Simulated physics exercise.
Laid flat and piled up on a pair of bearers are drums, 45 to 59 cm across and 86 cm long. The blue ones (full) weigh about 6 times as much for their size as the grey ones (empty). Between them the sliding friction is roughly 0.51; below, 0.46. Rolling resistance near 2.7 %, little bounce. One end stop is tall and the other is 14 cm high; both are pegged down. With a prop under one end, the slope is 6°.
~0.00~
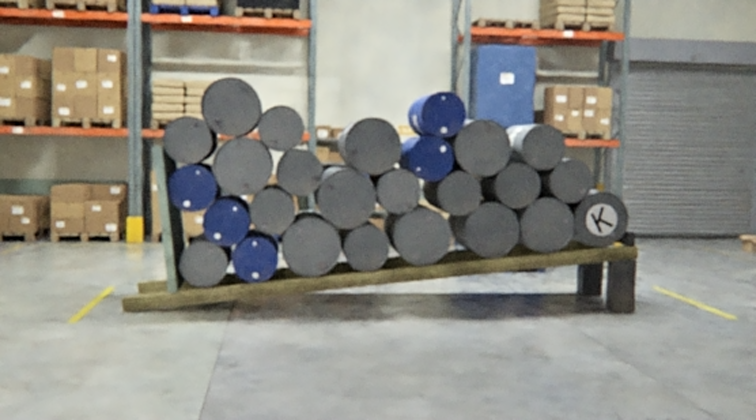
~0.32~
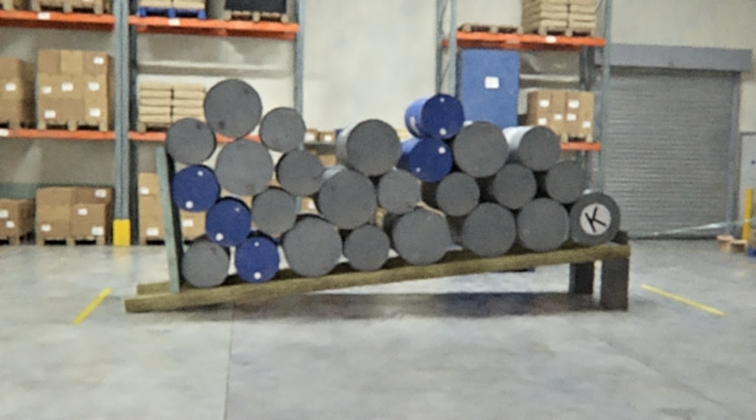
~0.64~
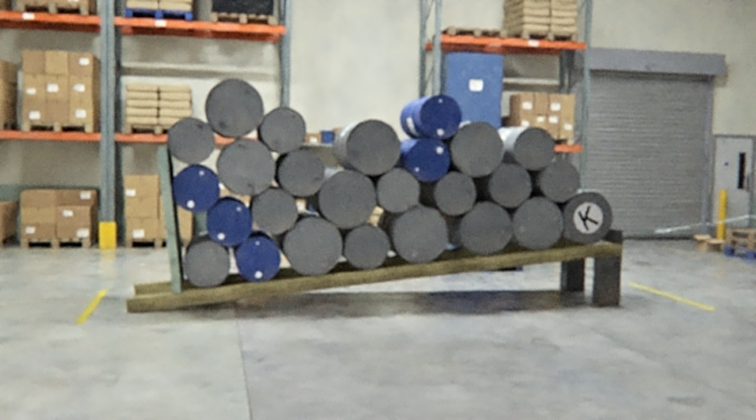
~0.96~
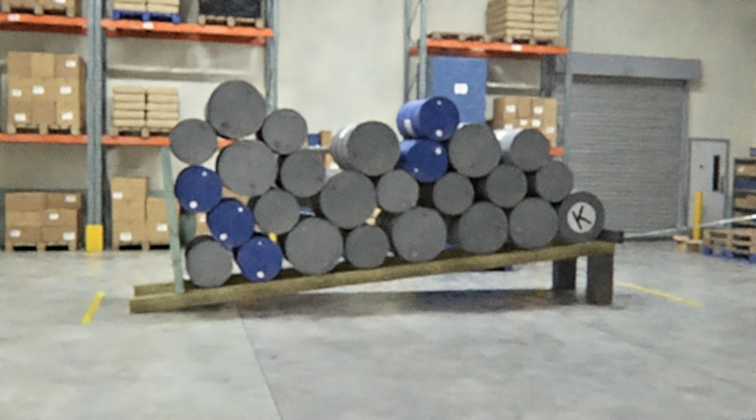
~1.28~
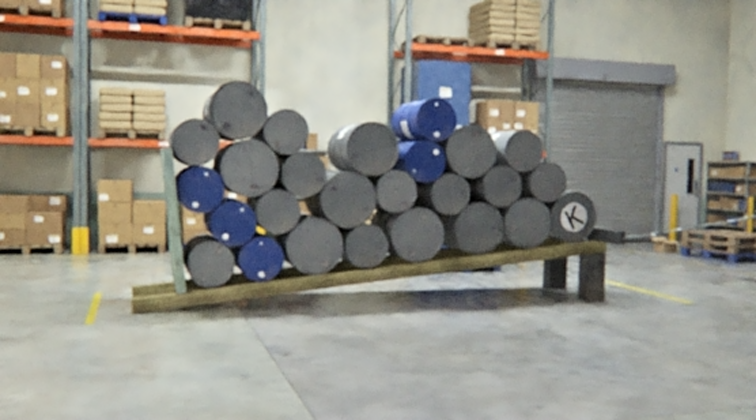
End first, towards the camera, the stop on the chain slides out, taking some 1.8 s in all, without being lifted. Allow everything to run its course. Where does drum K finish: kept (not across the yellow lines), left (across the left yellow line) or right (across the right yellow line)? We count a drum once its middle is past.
For drum K it is right.
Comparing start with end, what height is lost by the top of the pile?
Around 0 centimetres.
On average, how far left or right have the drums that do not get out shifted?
Some 15 cm rightwards.
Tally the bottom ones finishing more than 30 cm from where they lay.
I make it 3 in all.
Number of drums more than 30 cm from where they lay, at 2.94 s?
By then 0.
After 2.94 s, 0 now displaced over 30 cm; not one across the yellow lines; K 5 cm right.
After 4.18 s, 10 now displaced over 30 cm; not one across the yellow lines; K 63 cm right and 15 cm down.
After 7.27 s, 10 now displaced over 30 cm; 4 across the right yellow line; K rolled far off to the right.
All still by 9.0 s, 10 moved over 30 cm; 5 across the right yellow line; K rolled far off to the right; top of the pile 2.2 m high, from 2.2 m.
